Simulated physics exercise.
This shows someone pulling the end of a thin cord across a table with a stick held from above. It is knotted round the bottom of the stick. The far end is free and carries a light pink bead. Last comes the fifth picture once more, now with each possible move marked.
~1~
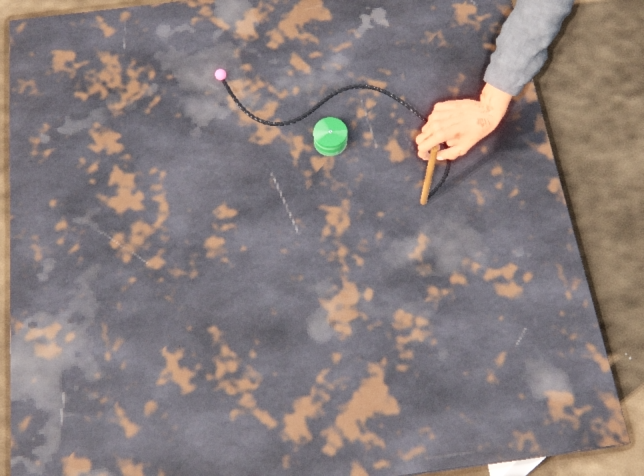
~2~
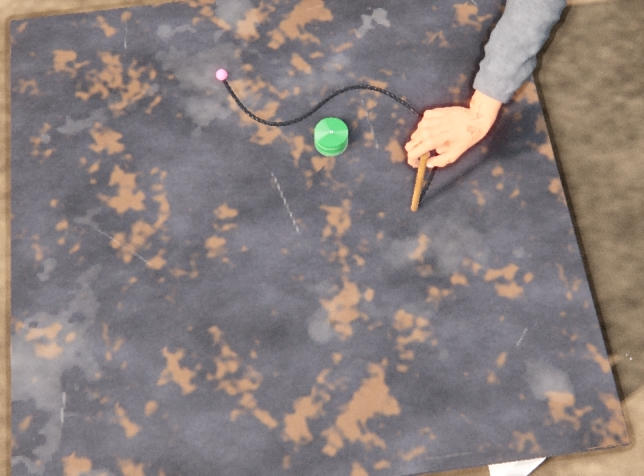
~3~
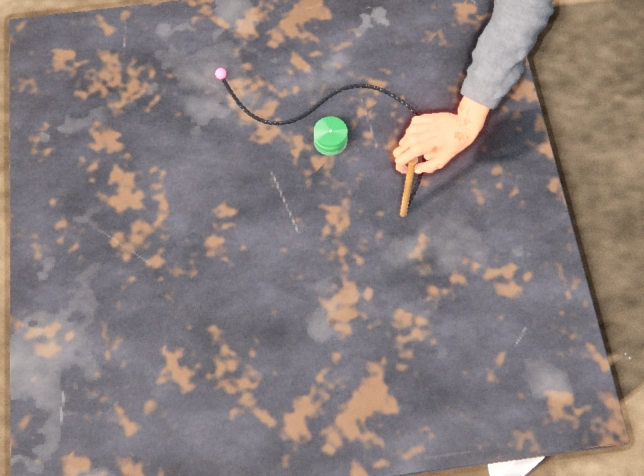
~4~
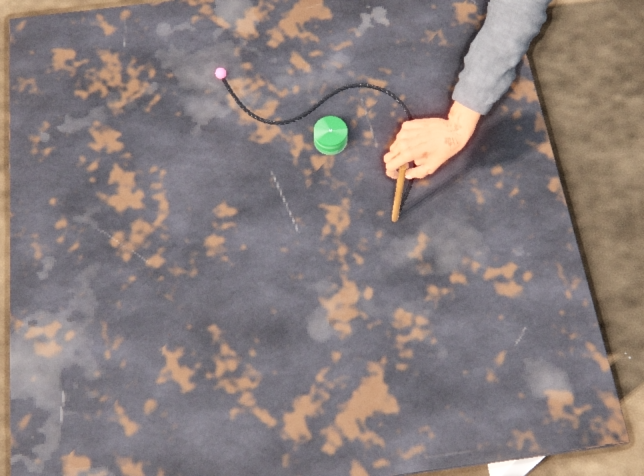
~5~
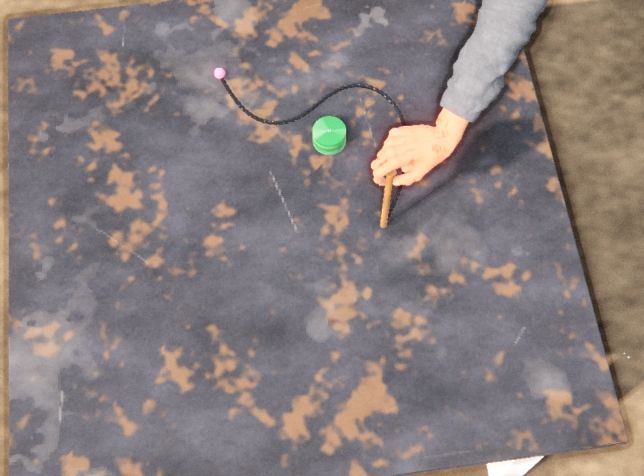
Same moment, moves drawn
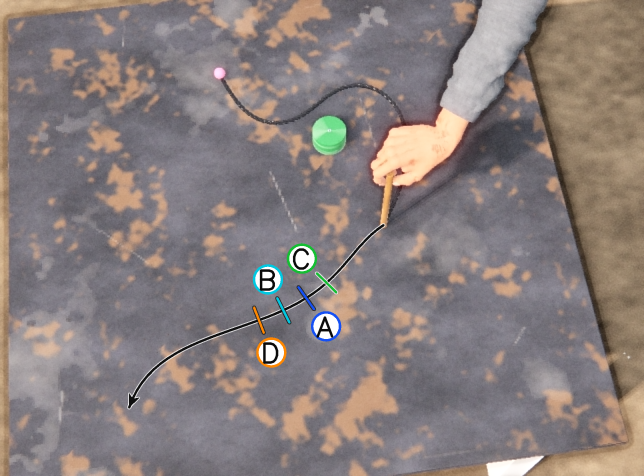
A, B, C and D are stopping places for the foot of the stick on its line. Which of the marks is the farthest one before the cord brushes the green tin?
At A, and not beyond.
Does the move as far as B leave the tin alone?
No.
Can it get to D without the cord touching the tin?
No.
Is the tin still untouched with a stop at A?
Yes.
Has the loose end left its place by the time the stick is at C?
No.
On the marked copy, A at (306, 298); B at (283, 310); C at (327, 283); D at (259, 320); the route from (383, 225) via (259, 320) to (129, 408).
Taking A. A third of the way, foot of the stick (357, 250), middle of the cord (357, 94), free end (220, 73).
Two thirds of the way, foot of the stick (333, 278), middle of the cord (355, 112), free end (220, 73).
When it is over, foot of the stick (306, 298), middle of the cord (350, 131), free end (220, 73); nothing has been touched.
As for the rest, B brings the cord against the tin; C is safe but short; D brings the cord against the tin.
